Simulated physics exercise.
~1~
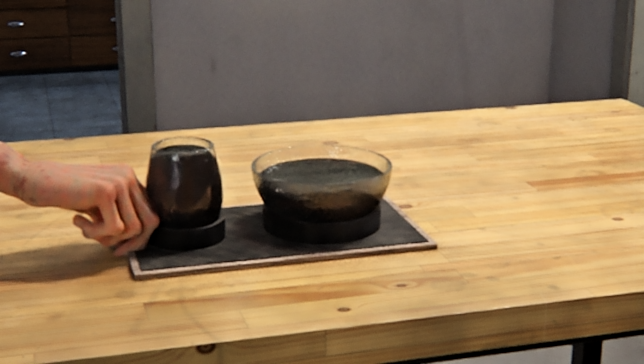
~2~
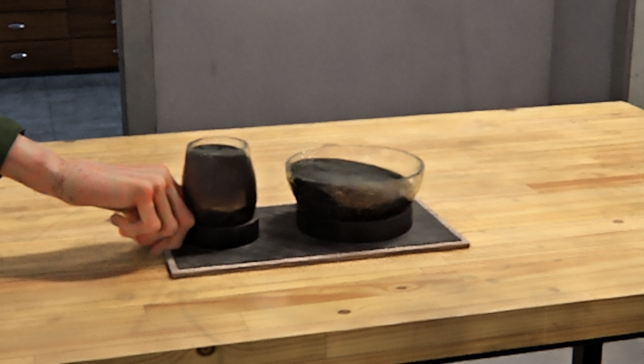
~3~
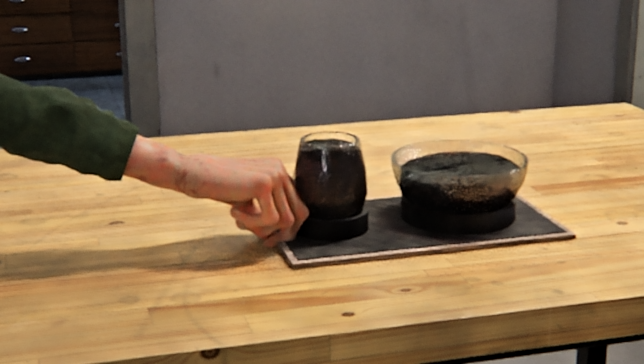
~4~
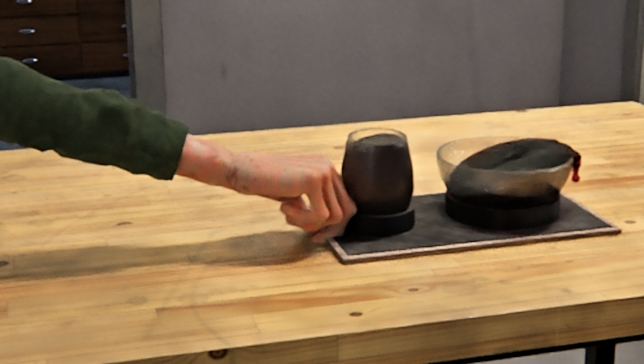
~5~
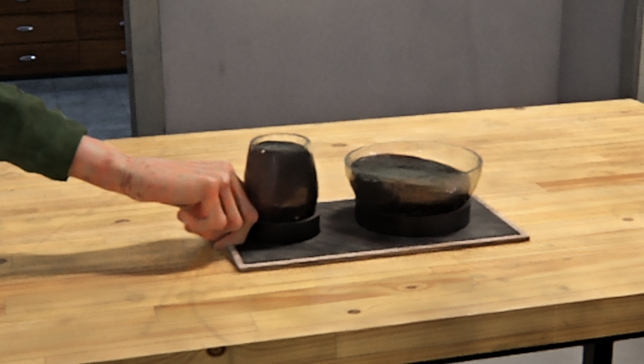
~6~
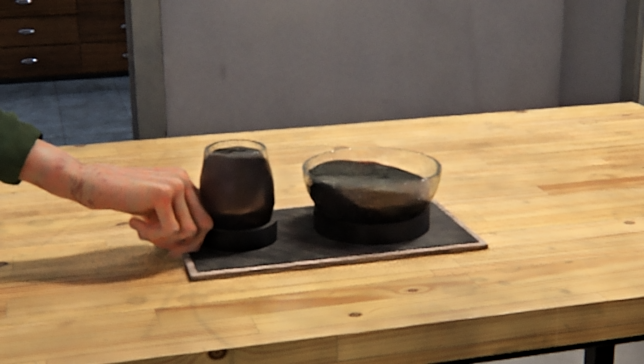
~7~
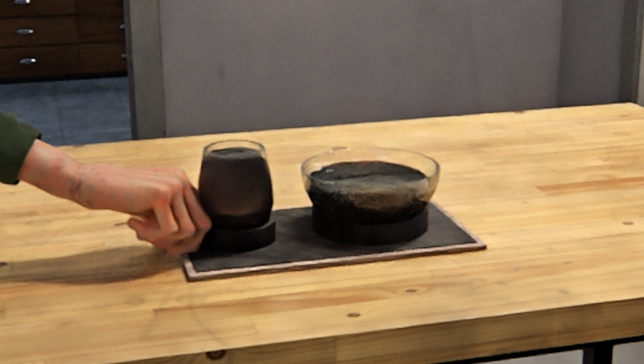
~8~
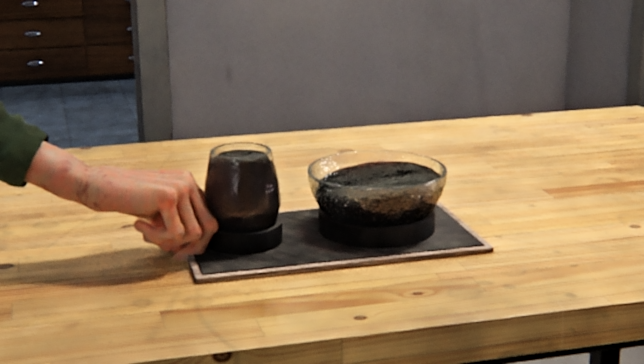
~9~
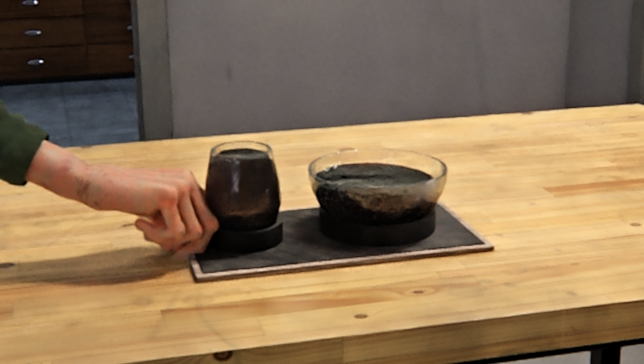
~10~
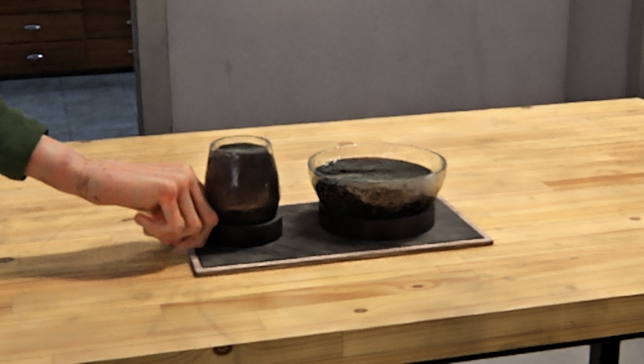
A hand slides a tray holding a glass and a bowl of dark liquid right, then back left, and stops.
